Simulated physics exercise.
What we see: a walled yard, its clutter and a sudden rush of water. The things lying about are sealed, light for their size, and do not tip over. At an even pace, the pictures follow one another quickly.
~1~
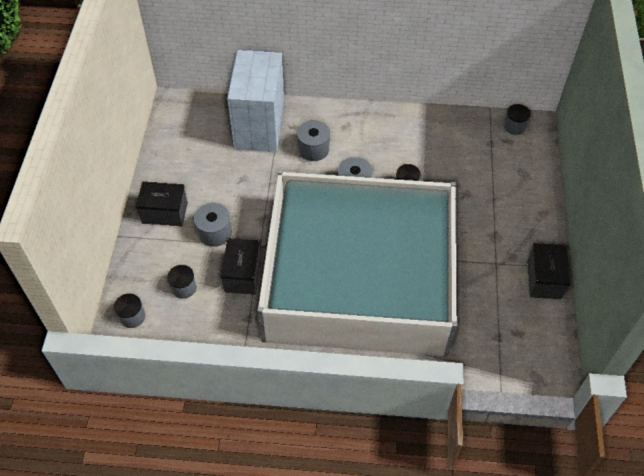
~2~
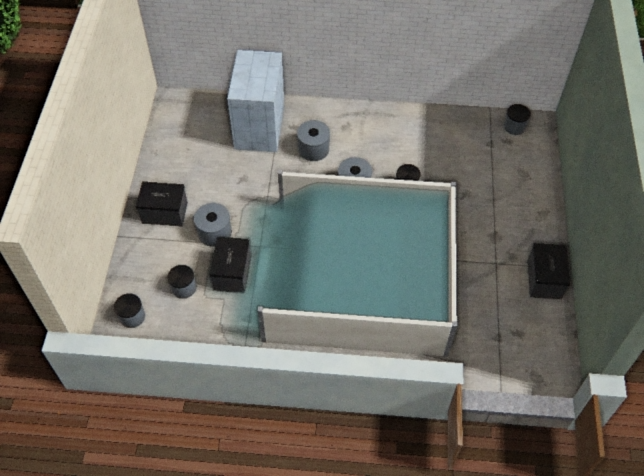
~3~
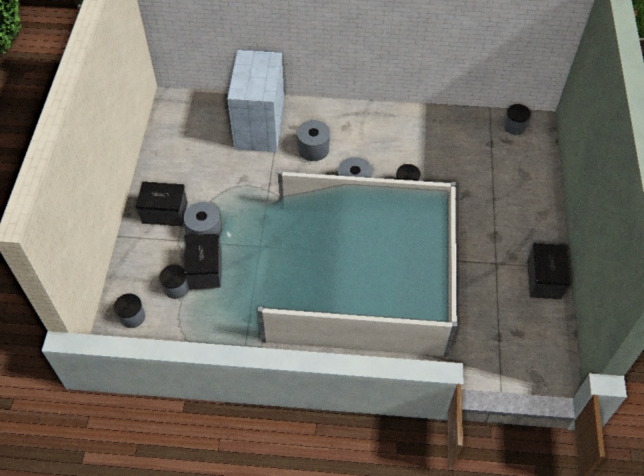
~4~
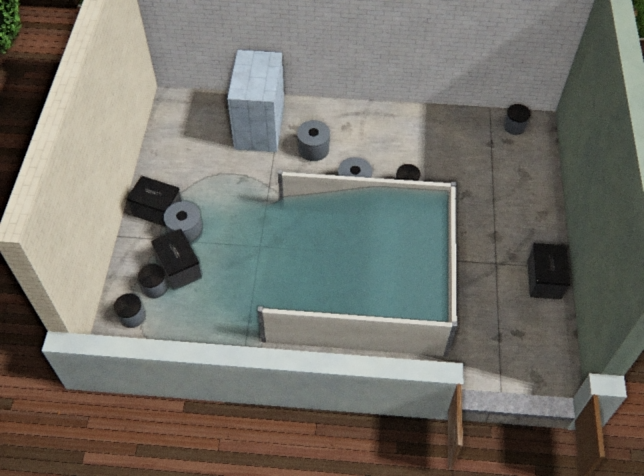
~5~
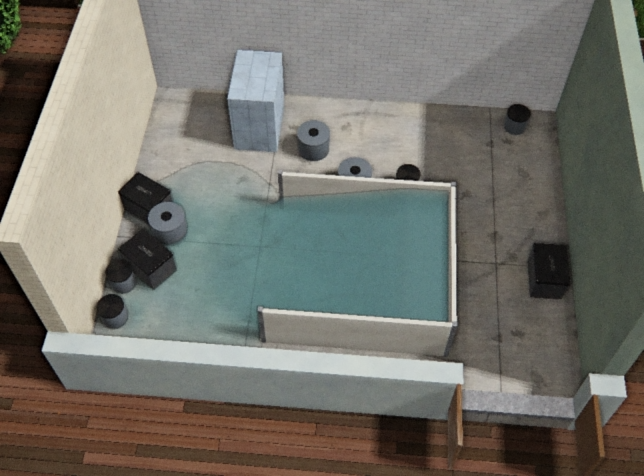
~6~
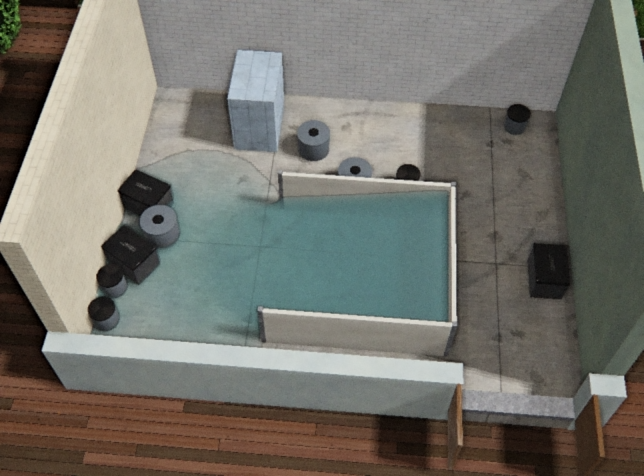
Water rushed out of the open left side of a pool in a walled yard, pushing a black box leftward, then sweeping a grey cylinder, another box and two small dark pails toward the left wall.
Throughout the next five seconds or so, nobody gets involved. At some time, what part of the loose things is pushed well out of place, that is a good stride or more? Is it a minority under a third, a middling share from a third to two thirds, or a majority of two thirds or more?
A majority of two thirds or more.
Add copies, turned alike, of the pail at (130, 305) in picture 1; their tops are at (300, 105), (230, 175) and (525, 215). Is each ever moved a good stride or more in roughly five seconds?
Here's how it goes: Never gets far, sent far off, and lastly never gets far.
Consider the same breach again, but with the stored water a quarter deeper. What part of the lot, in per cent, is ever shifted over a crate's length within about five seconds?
Share: Close to 100 %.
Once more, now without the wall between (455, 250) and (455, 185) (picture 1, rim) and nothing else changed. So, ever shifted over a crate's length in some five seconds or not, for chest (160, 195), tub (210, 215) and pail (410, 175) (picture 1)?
Fell short, went past that, went past that.
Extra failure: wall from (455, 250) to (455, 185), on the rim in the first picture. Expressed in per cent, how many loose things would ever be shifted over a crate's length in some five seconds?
About 60 per cent.
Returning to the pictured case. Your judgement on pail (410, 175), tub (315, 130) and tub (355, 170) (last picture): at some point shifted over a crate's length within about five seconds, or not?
Per object, same order: The full distance / the full distance / the full distance.
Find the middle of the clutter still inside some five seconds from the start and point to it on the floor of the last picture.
It comes out somewhere near (387, 223).
A moment on, 3 of 10 are well off their spots; 5 afloat.
Next, 5 of 10 are well off their spots; 5 afloat.
Later, 5 of 10 are well off their spots; 5 afloat.
In the end, 7 of 10 are well off their spots, and 8 have been at some point; 8 afloat.
